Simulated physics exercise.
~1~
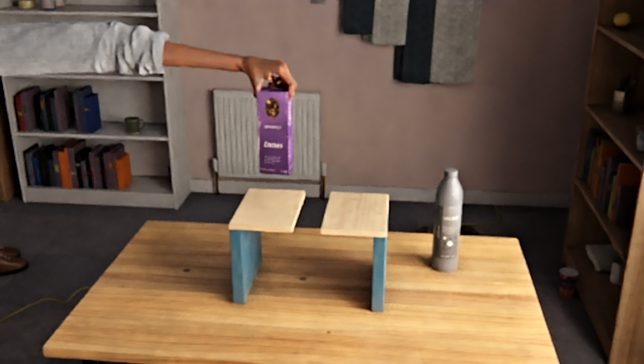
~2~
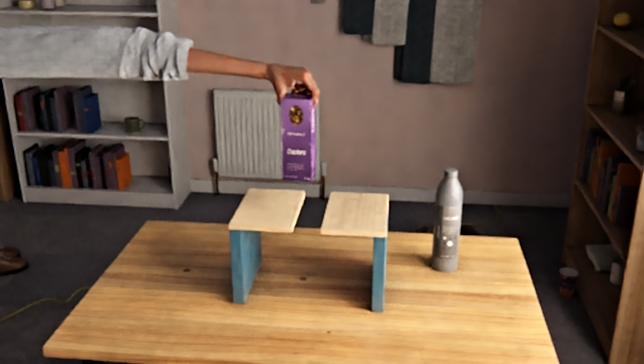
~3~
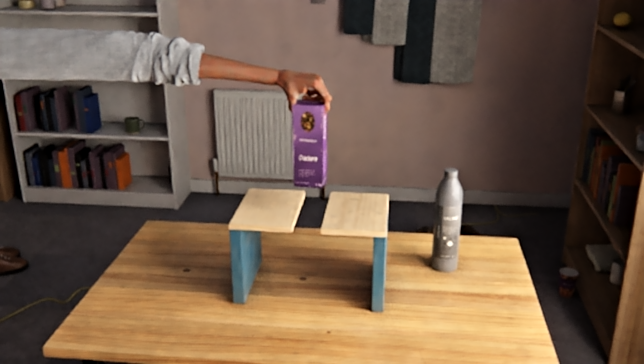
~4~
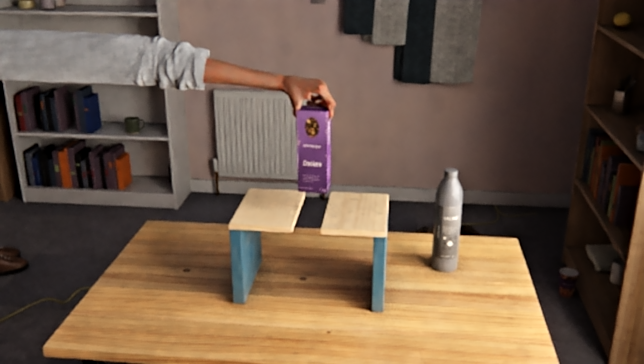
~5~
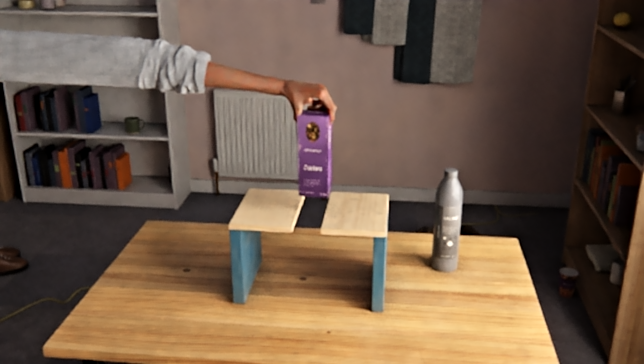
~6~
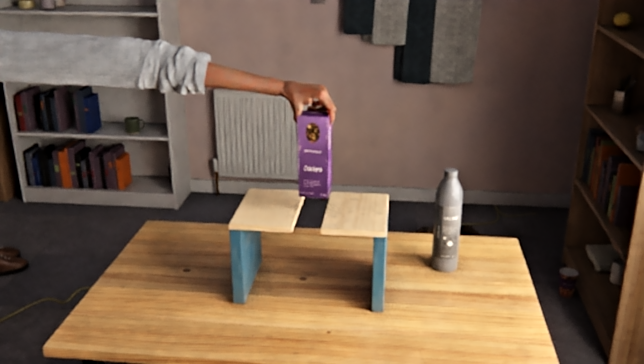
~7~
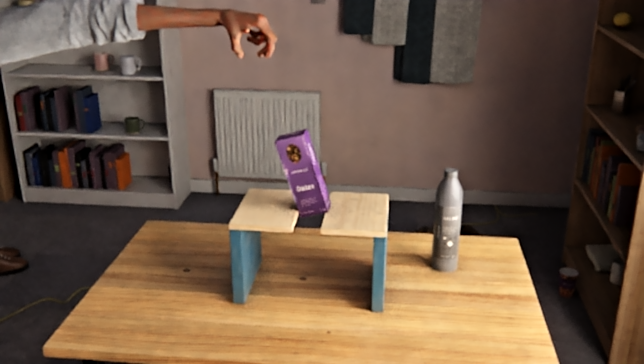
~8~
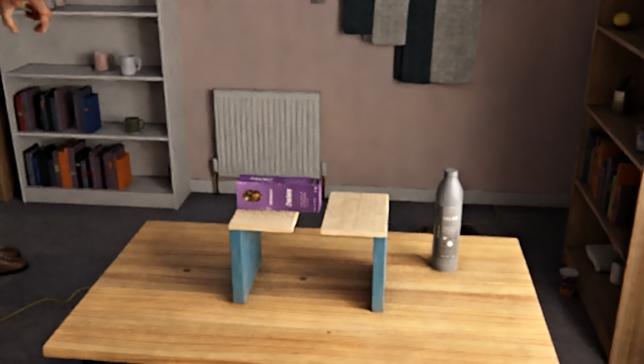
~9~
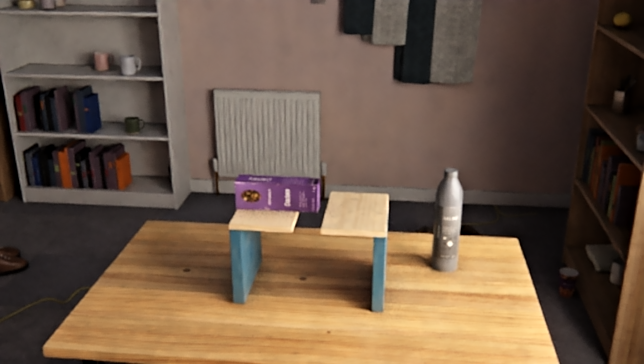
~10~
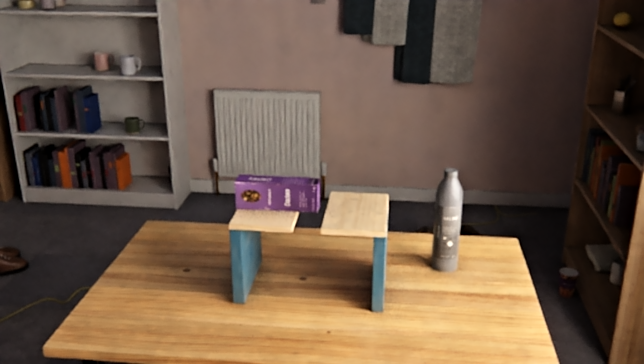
Purple carton lowered by a hand over a gap between two ledges, released, tipping left and coming to rest on its side.
